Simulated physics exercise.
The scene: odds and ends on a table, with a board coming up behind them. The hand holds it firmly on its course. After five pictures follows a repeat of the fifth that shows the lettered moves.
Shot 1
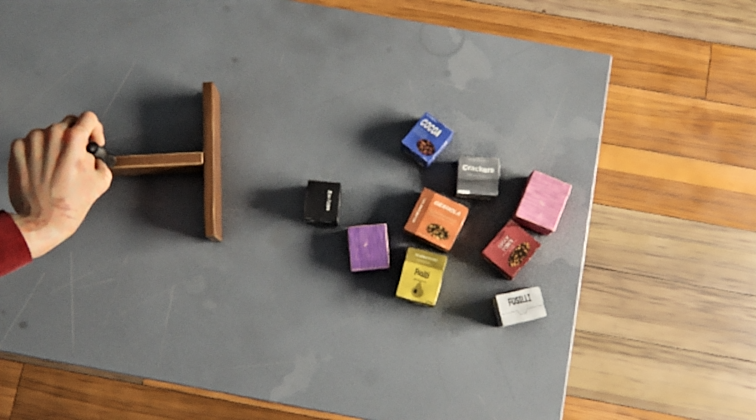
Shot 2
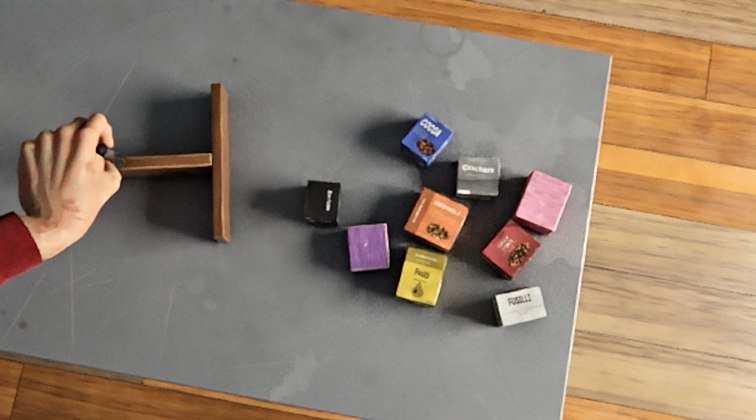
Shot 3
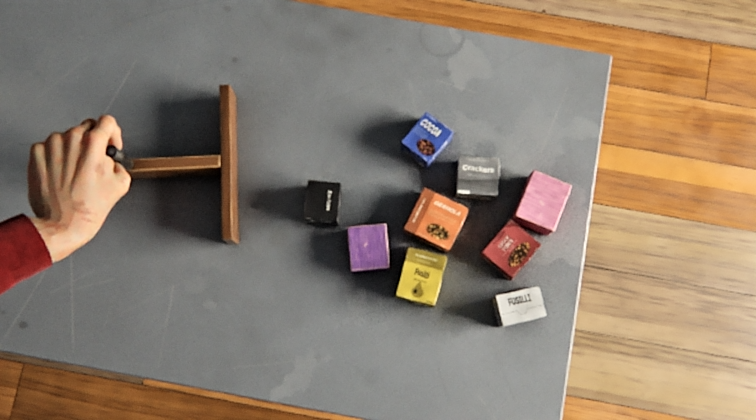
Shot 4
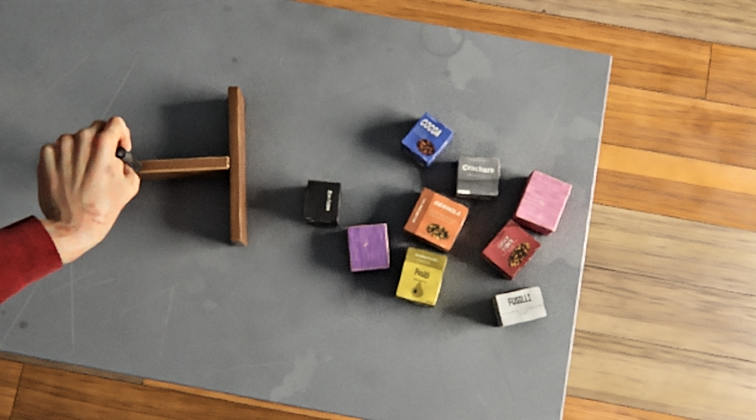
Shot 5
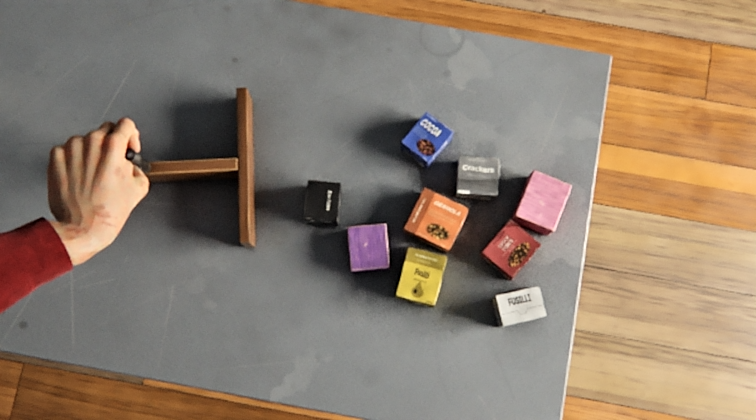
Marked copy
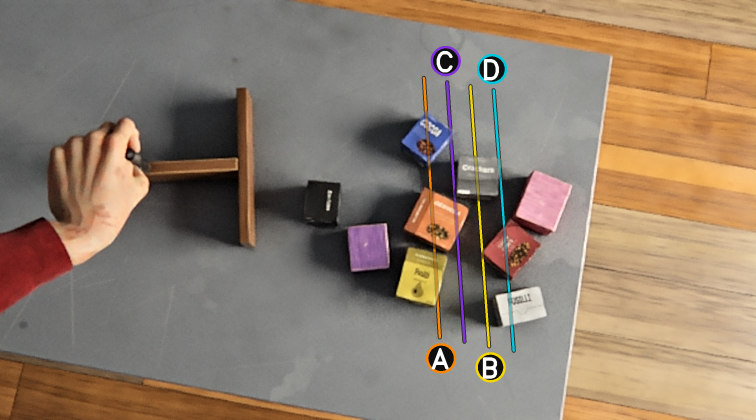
A hand slides a wooden board slowly right across a table toward scattered colourful boxes.
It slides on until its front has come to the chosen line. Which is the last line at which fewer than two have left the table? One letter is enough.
Up to line D.
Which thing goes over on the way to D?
The pink block.
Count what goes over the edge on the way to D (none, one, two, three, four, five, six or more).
By then, one.
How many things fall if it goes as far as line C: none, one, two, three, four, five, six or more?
In all, none.
On the marked copy, A at (432, 204); B at (480, 212); C at (456, 208); D at (504, 216).
Taking D. A third of the way, board (336, 180); black packet (361, 206); pink block (541, 203).
Two thirds of the way, board (429, 197); pink block (549, 201); white packet (530, 317).
When it is over, board (504, 210); pink block over the edge; red packet (572, 274); one fallen.
As for the rest, A is within the limit but short; B is within the limit but short; C is within the limit but short.
